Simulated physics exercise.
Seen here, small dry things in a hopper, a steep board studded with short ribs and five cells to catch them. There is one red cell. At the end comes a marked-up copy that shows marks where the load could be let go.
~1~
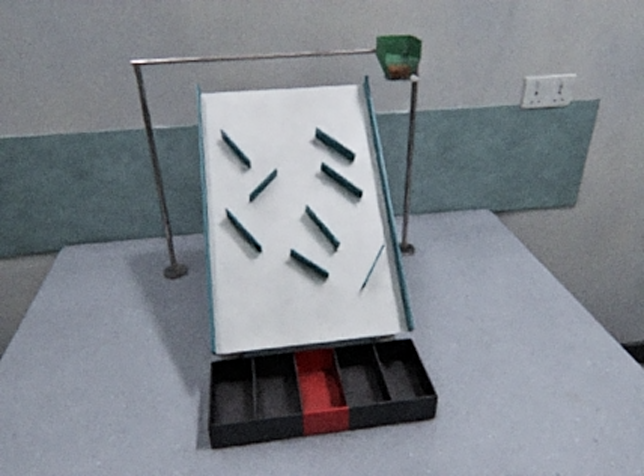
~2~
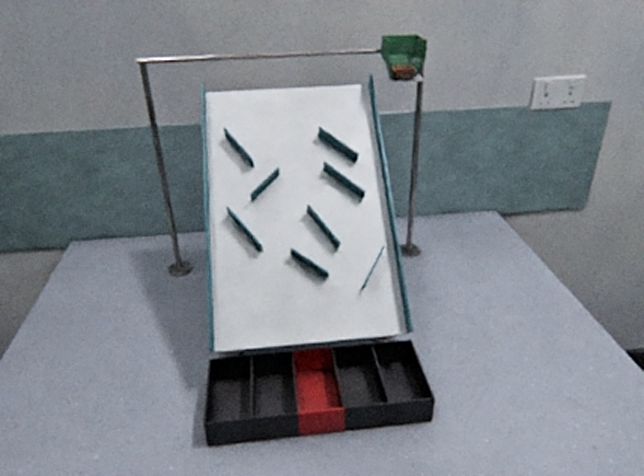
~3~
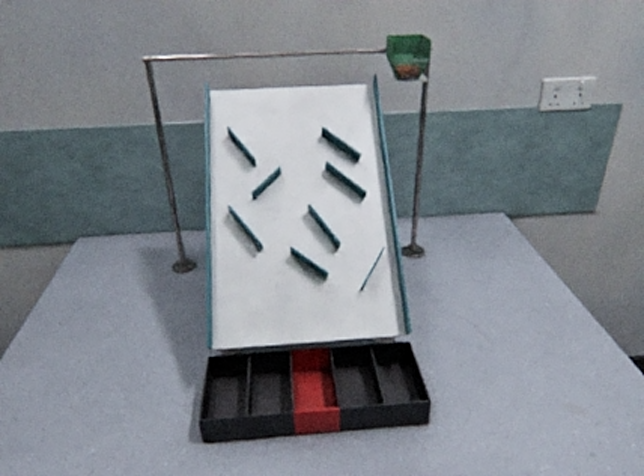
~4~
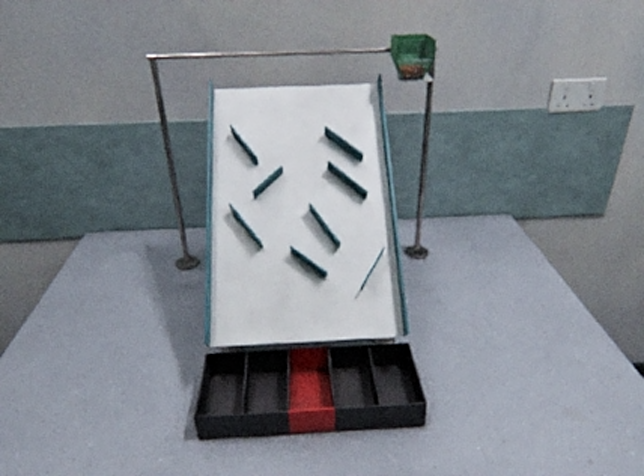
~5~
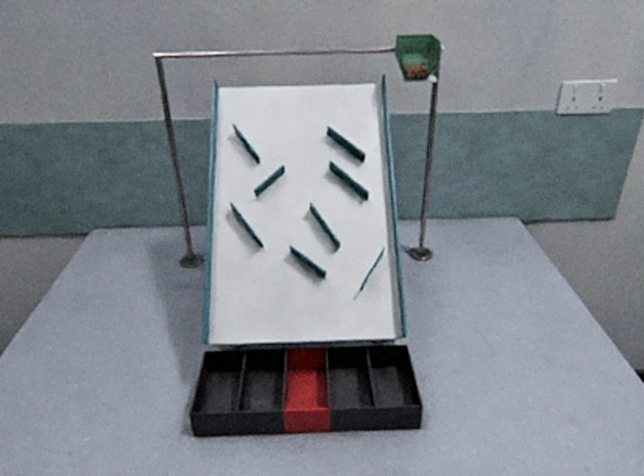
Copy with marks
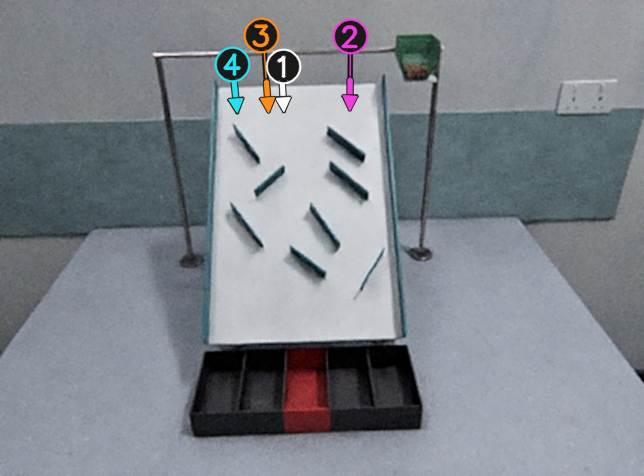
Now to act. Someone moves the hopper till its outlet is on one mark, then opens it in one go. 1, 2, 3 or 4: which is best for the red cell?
Mark 3 does it best.
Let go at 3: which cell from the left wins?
The third.
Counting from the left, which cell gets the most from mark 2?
The fifth from the left.
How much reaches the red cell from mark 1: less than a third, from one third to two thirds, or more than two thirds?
From one third to two thirds.
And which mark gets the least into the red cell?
It is 2.
On the marked copy, mark 1 meets the board at (283, 106); mark 2 meets the board at (349, 105); mark 3 meets the board at (268, 107); mark 4 meets the board at (236, 107).
For mark 1, about half in the red cell, about half in other cells.
For mark 2, a small part in the red cell, nearly all in other cells.
For mark 3, about two thirds in the red cell, about a quarter in other cells.
For mark 4, about half in the red cell, about half in other cells.
